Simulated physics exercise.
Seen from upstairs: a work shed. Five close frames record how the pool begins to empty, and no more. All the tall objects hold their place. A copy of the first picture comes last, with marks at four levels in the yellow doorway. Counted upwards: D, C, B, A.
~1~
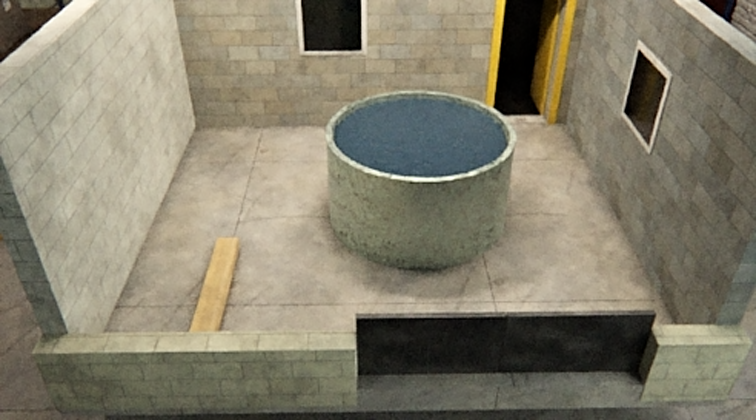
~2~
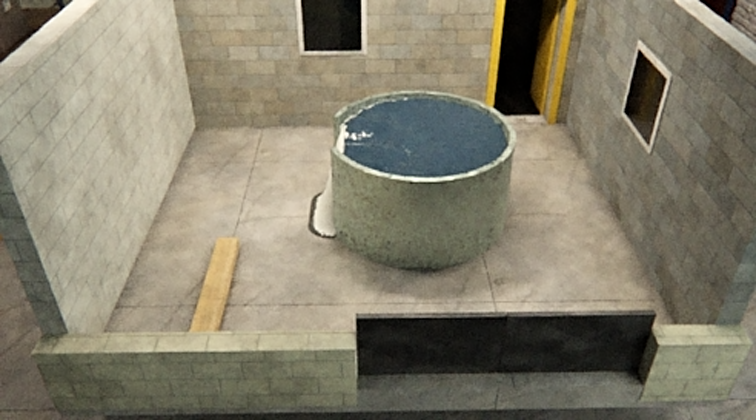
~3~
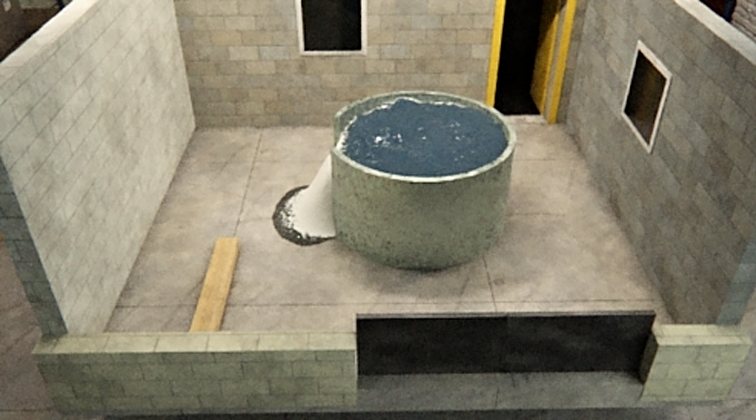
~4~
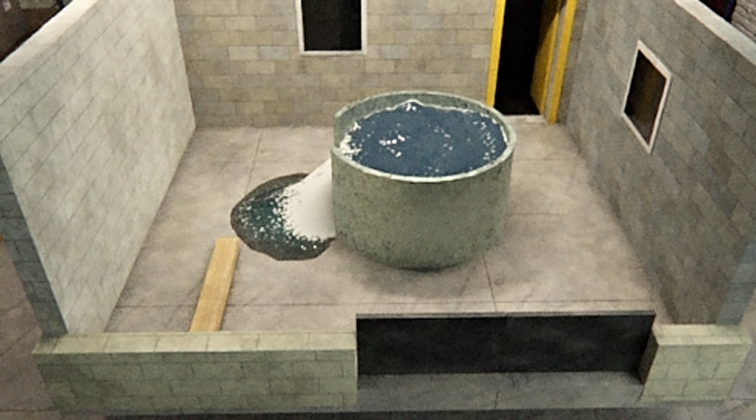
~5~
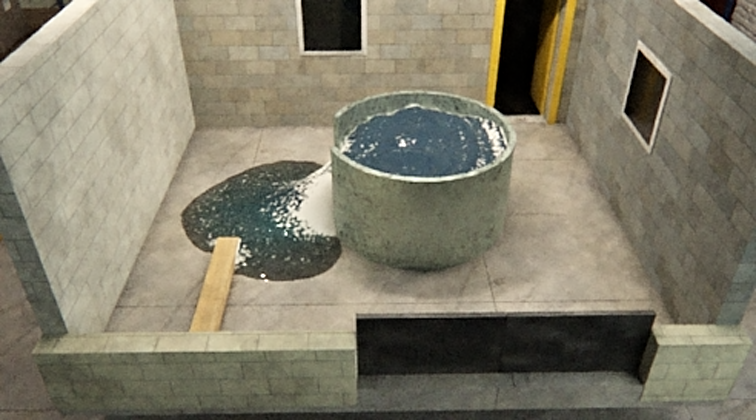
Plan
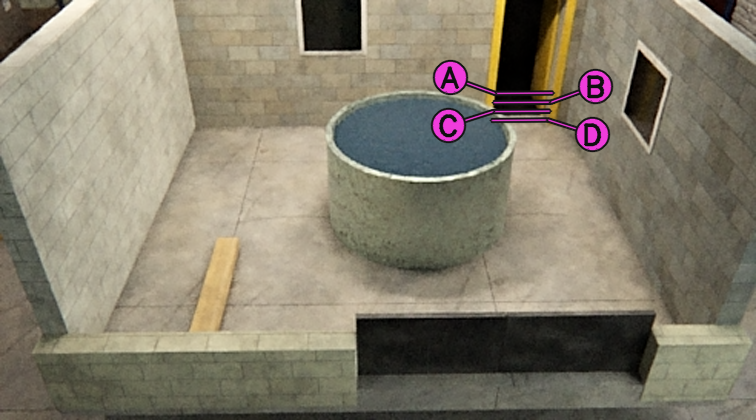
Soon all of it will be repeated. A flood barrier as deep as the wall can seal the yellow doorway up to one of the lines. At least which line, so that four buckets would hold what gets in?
Go for C.
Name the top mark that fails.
The answer is D.
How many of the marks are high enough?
Three of them.
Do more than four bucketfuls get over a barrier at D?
Yes.
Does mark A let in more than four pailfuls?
No, not at all.
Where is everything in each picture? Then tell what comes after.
In the first frame, water in the pool at rest, its middle at (420, 136); foot of the yellow doorway at (519, 124); shut gate at (504, 324).
In the second frame, front seen at (315, 228), 1 % of the ground wet.
In the third frame, front seen at (296, 191), 3 % of the ground wet.
In the fourth frame, front seen at (238, 209), 7 % of the ground wet.
In the fifth frame, front seen at (192, 207), 14 % of the ground wet.
On the marked copy, A at (523, 93); B at (522, 102); C at (521, 111); D at (520, 120); from the bottom up D, C, B, A.
If A is chosen, nothing gets over.
If B is chosen, nothing gets over.
If C is chosen, nothing gets over.
If D is chosen, dozens of bucketfuls pour in.
